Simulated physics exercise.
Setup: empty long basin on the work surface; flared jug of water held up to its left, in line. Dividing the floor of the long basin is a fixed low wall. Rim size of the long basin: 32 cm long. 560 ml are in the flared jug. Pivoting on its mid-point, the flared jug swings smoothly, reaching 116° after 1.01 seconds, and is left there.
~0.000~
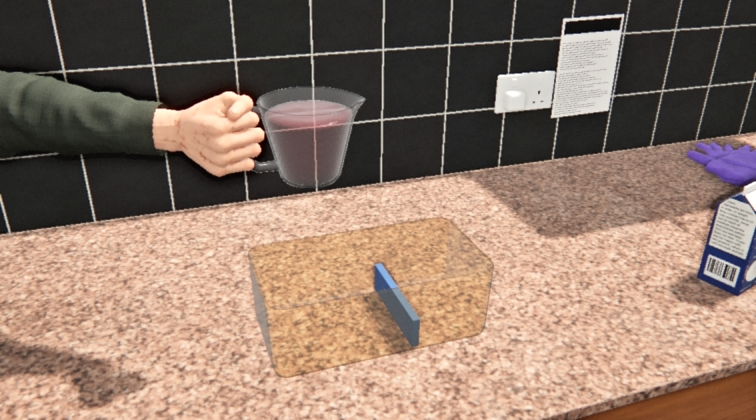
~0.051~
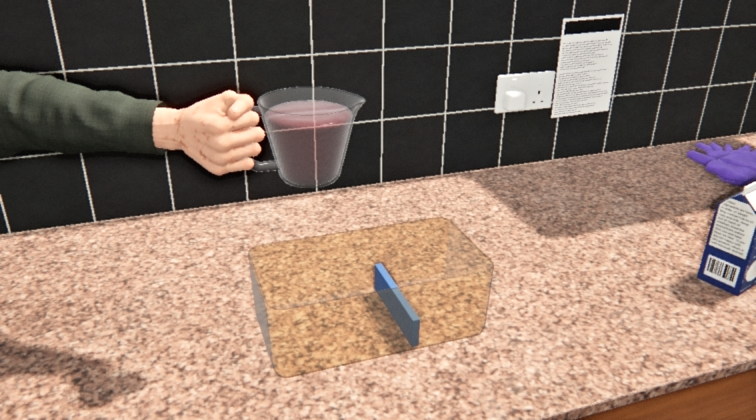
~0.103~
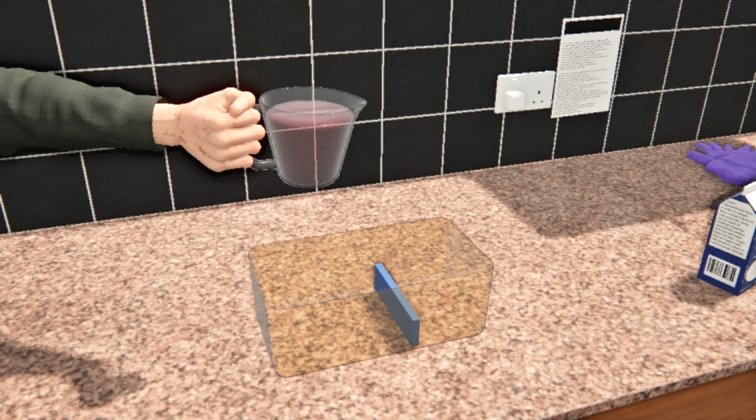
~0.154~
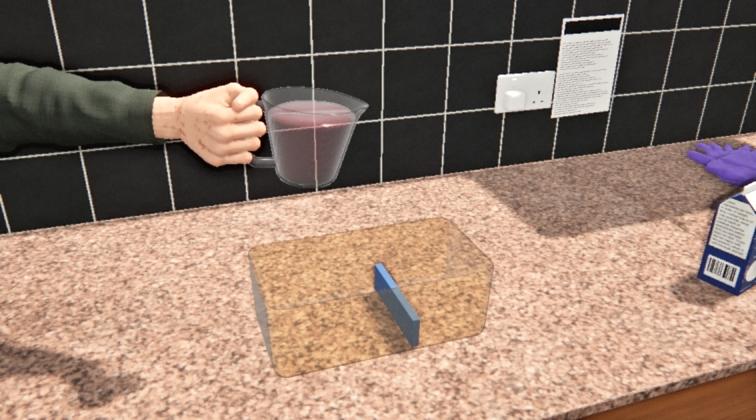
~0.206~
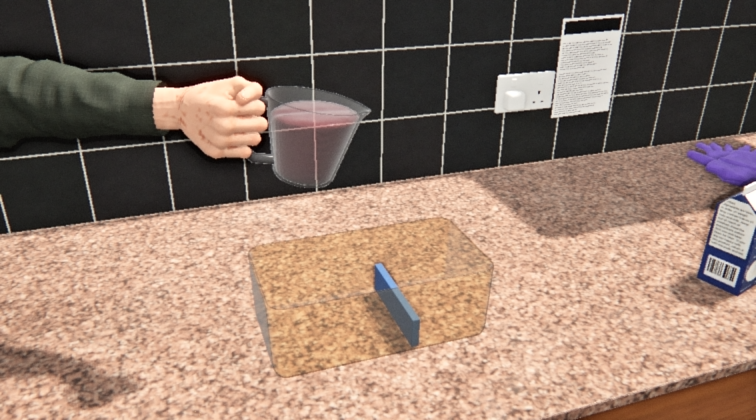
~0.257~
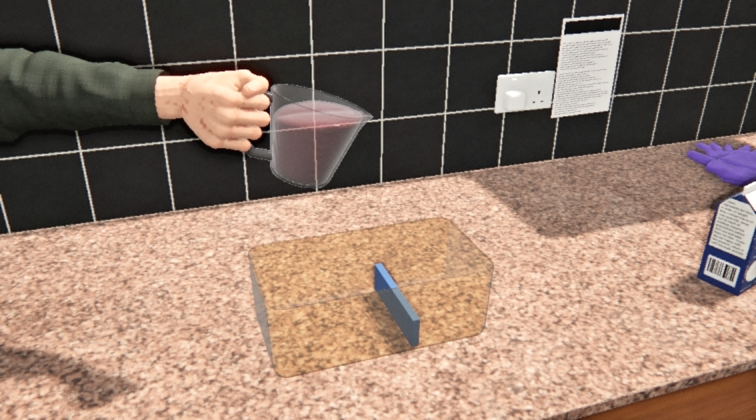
Kitchen worktop, a hand gradually tilting a clear jug of dark pink liquid rightward behind an empty clear basin with a blue divider.
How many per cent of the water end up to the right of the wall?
About 65 per cent.
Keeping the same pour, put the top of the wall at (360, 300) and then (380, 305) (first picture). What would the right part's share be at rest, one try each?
Some 90 in a hundred, then some 80 in a hundred.
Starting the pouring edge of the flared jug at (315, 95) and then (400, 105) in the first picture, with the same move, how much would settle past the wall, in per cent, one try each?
About 5 %, then about 80 %.
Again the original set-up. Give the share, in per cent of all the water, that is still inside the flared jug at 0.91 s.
Close to 2 percent of the total.
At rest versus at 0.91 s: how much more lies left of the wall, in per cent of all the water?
Some 12 per cent.
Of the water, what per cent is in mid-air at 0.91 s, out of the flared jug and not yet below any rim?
Some 12 per cent.
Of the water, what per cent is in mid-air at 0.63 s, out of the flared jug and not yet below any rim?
Share: Roughly 34 per cent.
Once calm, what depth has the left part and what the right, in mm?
6 mm left, 20 mm right.
After 0.63 s the tilt is 81° and 51 per cent is still to pour, 0 is left of the wall and 15 right of it.
After 0.91 s the tilt is 113° and 2 per cent is still to pour, 20 is left of the wall and 66 right of it.
After 1.20 s the tilt is 116° and 0 per cent is still to pour, 32 is left of the wall and 65 right of it.
After 1.51 s the tilt is 116° and 0 per cent is still to pour, 32 is left of the wall and 65 right of it.
In the end 32 per cent lies left of the wall, 65 right of it and 2 outside.
